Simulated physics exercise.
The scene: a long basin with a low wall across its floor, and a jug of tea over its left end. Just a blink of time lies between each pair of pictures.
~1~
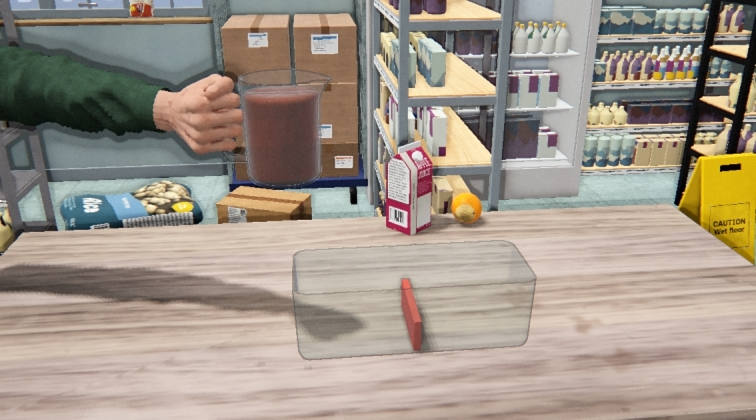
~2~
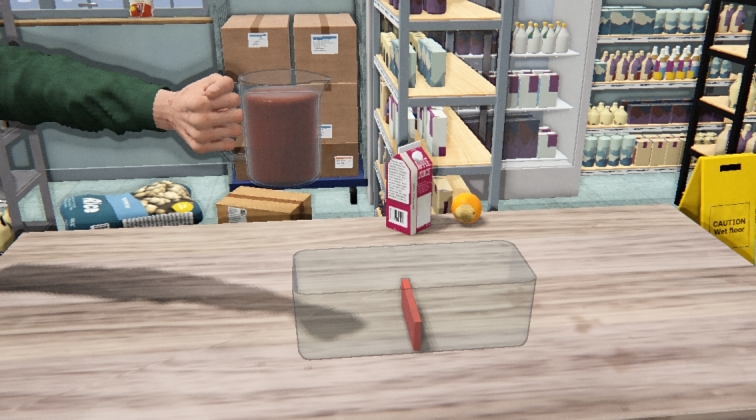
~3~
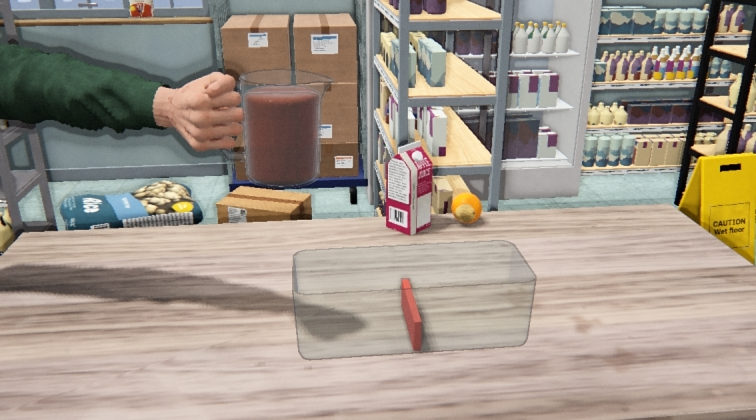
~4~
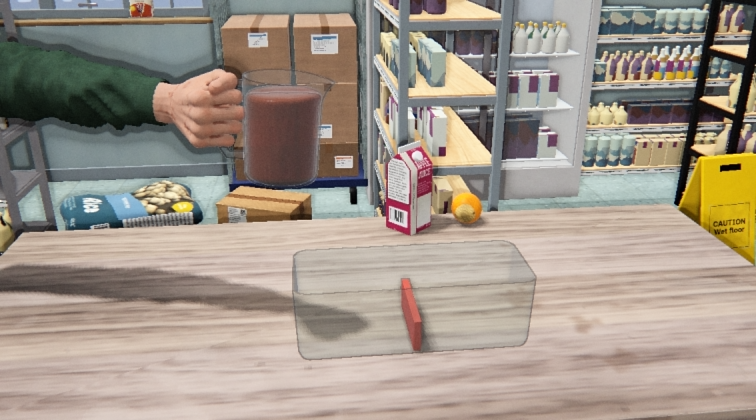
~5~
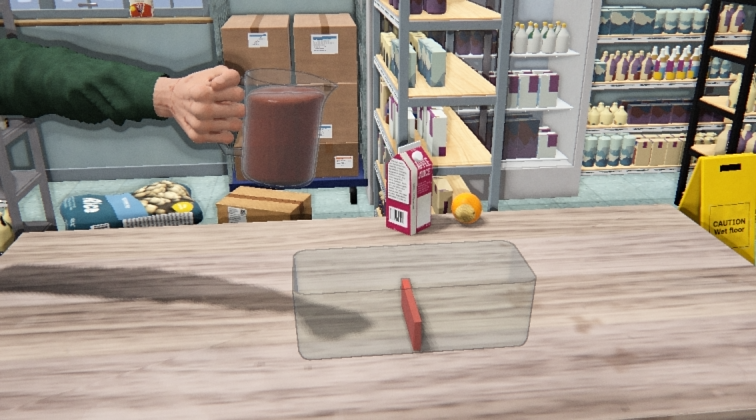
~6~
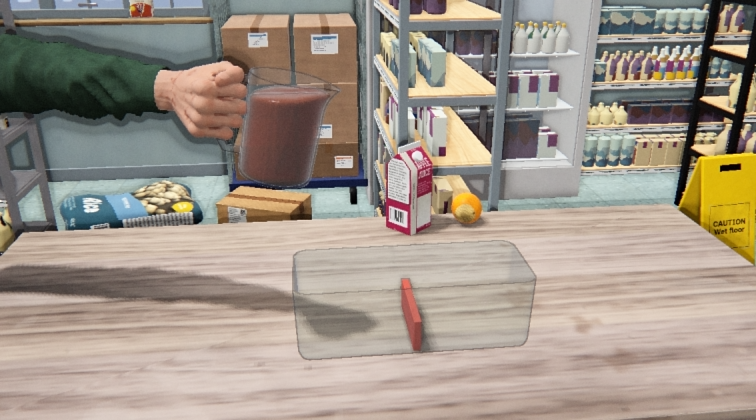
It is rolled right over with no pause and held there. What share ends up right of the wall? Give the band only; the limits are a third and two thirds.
The right of the wall is going to hold one third to two thirds.
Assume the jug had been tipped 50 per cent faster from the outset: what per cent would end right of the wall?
Result: Roughly 50 %.
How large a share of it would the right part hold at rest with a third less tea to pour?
Close to 20 per cent.
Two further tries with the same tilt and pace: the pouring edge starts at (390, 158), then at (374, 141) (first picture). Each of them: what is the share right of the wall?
Roughly 95 in a hundred the first time and 90 in a hundred the second.
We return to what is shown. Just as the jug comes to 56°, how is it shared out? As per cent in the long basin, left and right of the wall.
The left part holds around 0 percent, the right part 0 percent.
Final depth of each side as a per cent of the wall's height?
Some 40 per cent left and 40 right.
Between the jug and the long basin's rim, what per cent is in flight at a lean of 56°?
About 10 per cent.
A moment on, the jug is tipped part way and 88 per cent is still to pour, 1 is left of the wall and 0 right of it.
Next, the jug is tipped on its side and 50 per cent is still to pour, 6 is left of the wall and 22 right of it.
Then the jug is tipped on its side and 14 per cent is still to pour, 27 is left of the wall and 49 right of it.
Later the jug is tipped on its side and 3 per cent is still to pour, 43 is left of the wall and 49 right of it.
In the end 47 per cent lies left of the wall, 50 right of it and 2 outside.
